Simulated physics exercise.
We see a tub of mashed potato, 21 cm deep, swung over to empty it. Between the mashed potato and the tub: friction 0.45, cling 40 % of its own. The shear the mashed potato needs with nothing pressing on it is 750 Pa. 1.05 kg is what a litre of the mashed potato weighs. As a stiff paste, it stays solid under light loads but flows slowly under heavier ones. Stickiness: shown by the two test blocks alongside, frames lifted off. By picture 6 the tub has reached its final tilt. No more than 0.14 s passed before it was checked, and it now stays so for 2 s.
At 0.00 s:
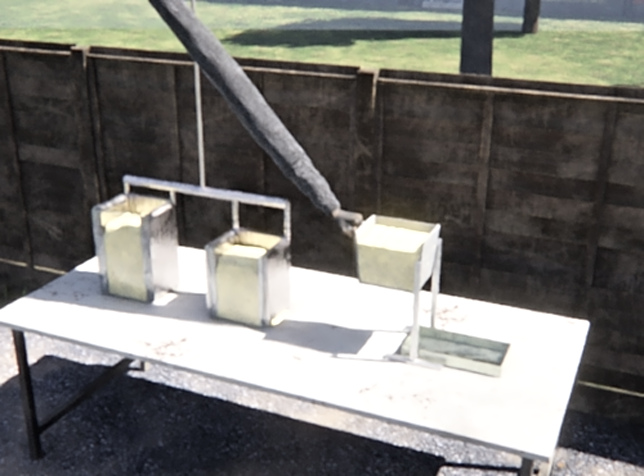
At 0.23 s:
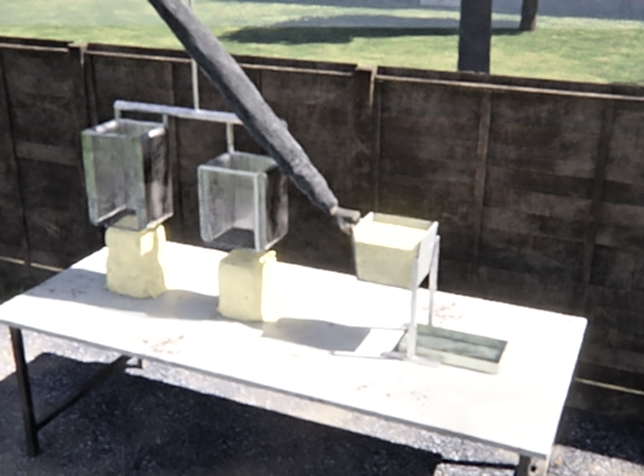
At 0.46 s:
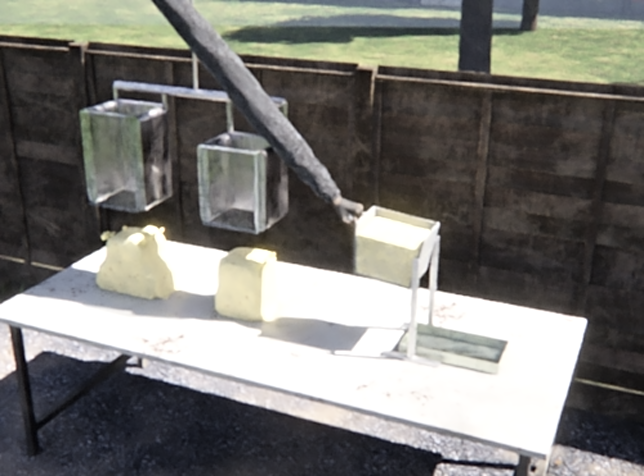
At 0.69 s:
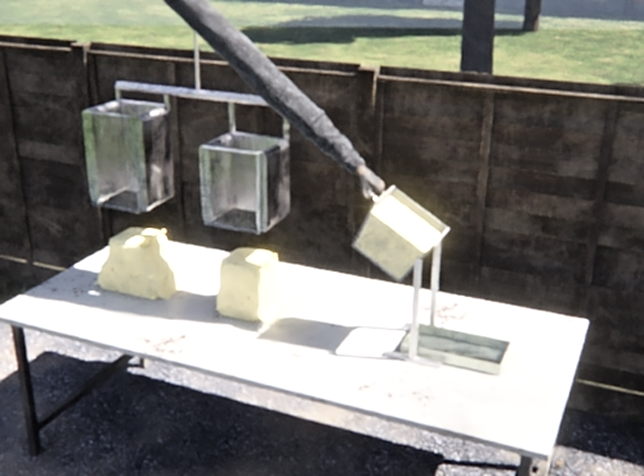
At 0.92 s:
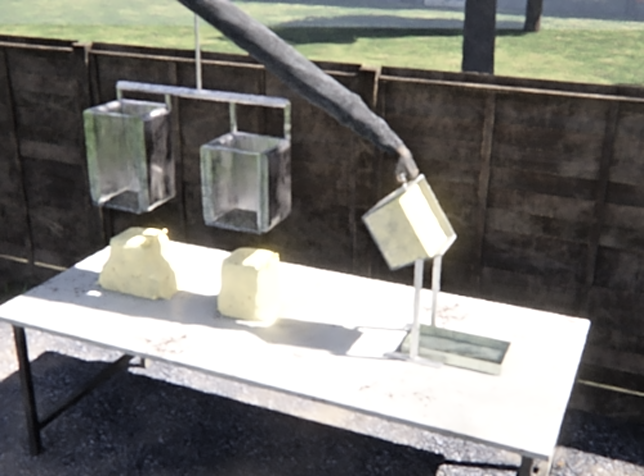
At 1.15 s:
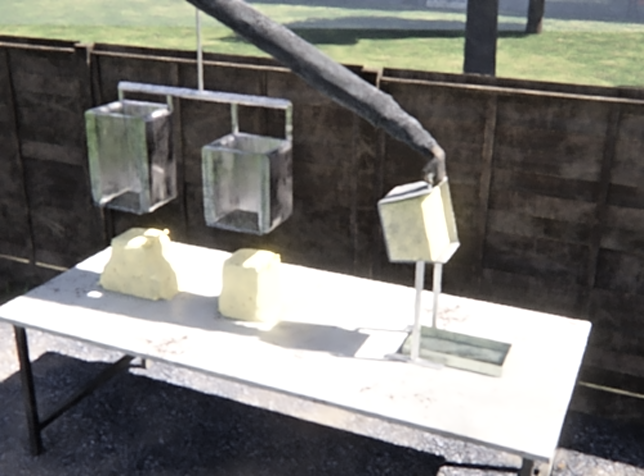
Two joined metal boxes rise off two blocks of pale yellow mash on a white table, and the left block slumps; then a dark arm tilts a tub of mash steeply rightward on its stand, the mash staying inside.
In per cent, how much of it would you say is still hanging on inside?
I would say around 100 percent.
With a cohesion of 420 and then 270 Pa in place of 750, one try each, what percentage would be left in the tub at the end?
The two runs give near 75 % and near 55 % respectively.
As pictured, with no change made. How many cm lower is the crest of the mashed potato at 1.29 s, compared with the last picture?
Roughly 0 cm.
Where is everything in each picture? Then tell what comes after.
Handle-side rim at (357, 233), tilt 0 degrees; crest of the mashed potato at (420, 252); block heights 36 cm, 28 cm (left to right), in the first frame.
Handle-side rim at (354, 230), tilt 0 degrees; crest of the mashed potato at (417, 250); block heights 33 cm, 27 cm (left to right), in the second frame.
Handle-side rim at (357, 224), tilt 6 degrees; crest of the mashed potato at (361, 234); block heights 27 cm, 26 cm (left to right), in the third frame.
Handle-side rim at (376, 203), tilt 31 degrees; crest of the mashed potato at (375, 214); block heights 27 cm, 26 cm (left to right), in the fourth frame.
Handle-side rim at (406, 192), tilt 57 degrees; crest of the mashed potato at (397, 200); block heights 27 cm, 26 cm (left to right), in the fifth frame.
Handle-side rim at (431, 195), tilt 76 degrees; crest of the mashed potato at (418, 199); block heights 27 cm, 26 cm (left to right), in the sixth frame.
After 1.29 s, the tub is at 76 degrees and holds 100 %.
After 1.46 s, the tub is at 76 degrees and holds 100 %.
After 1.63 s, the tub is at 76 degrees and holds 100 %.
After 1.80 s, the tub is at 76 degrees and holds 100 %.
After 3.15 s, the tub is at 76 degrees and holds 100 %.
